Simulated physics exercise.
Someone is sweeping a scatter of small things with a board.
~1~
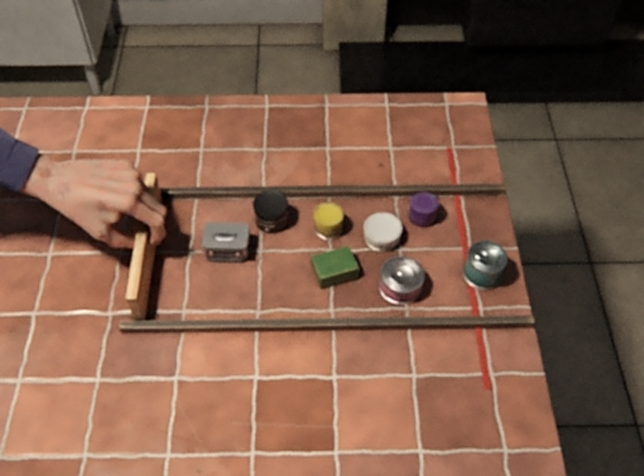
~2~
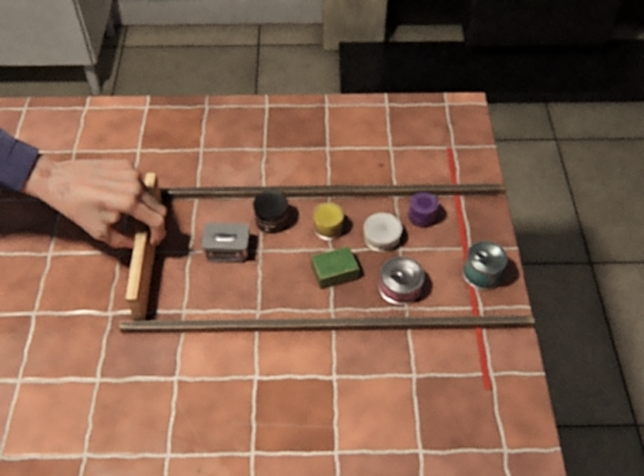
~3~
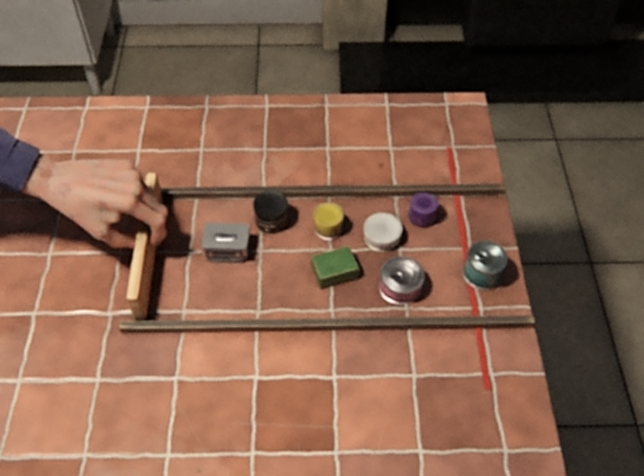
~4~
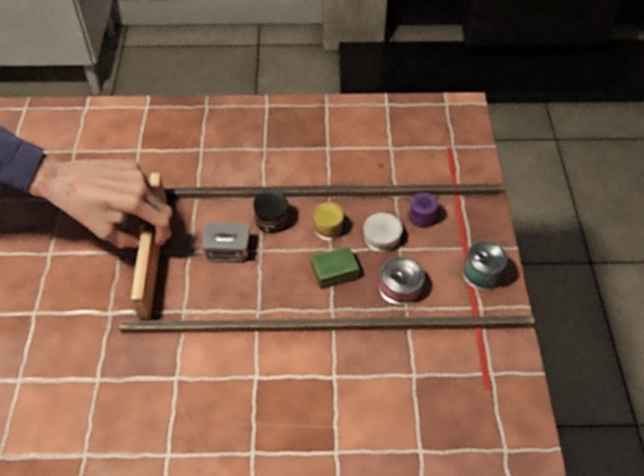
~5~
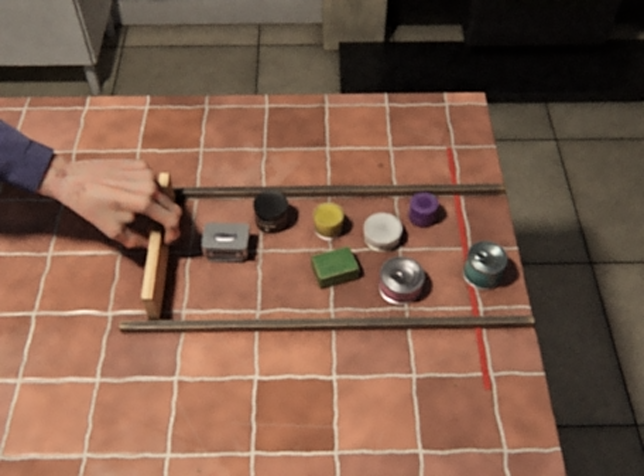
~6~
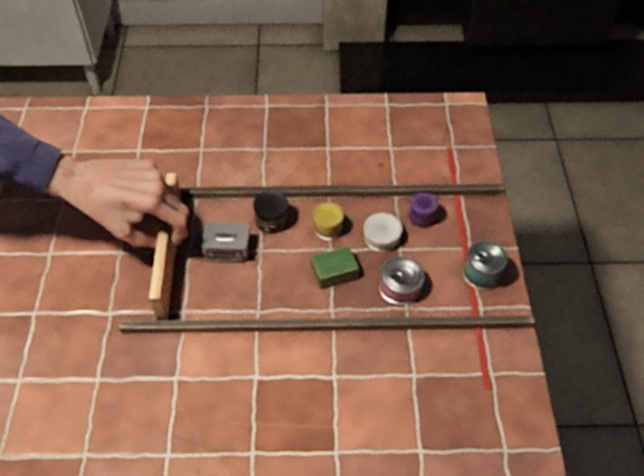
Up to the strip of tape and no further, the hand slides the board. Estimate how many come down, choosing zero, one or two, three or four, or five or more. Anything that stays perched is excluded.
The number that tumble down is over two and under five.
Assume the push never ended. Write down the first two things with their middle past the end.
It's the turquoise pot and then the purple lid.
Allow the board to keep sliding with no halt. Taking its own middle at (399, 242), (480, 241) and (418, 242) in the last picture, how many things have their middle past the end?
0, 5 and 0.
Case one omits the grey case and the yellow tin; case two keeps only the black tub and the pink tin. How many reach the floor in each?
2 in the first case and 2 in the second.
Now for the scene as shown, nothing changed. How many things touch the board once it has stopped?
Result: 3 in all.
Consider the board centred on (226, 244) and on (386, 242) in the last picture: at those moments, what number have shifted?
At the first spot the count is 1, and at the second it is 8.
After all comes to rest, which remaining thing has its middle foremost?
That would be the yellow tin.
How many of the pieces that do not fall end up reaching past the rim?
It's 1.
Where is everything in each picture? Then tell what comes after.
In the first frame, turquoise pot (485, 265); purple lid (423, 210); pink tin (401, 280); board (145, 245); tape (466, 254).
In the second frame, purple lid (423, 210); yellow tin (329, 221).
In the third frame, pink tin (401, 280); black tub (271, 212).
In the fourth frame, turquoise pot (485, 265); grey case (227, 243).
In the fifth frame, purple lid (423, 210); white tin (383, 233).
In the sixth frame, turquoise pot (485, 265); purple lid (423, 210); pink tin (401, 280); board (167, 245); tape (466, 254).
Soon after, none off yet; turquoise pot at rest near (485, 265); purple lid at rest near (423, 210); pink tin at rest near (401, 280).
By the end, the number that fall off is three or four; fallen, white tin, pink tin, purple lid and turquoise pot.
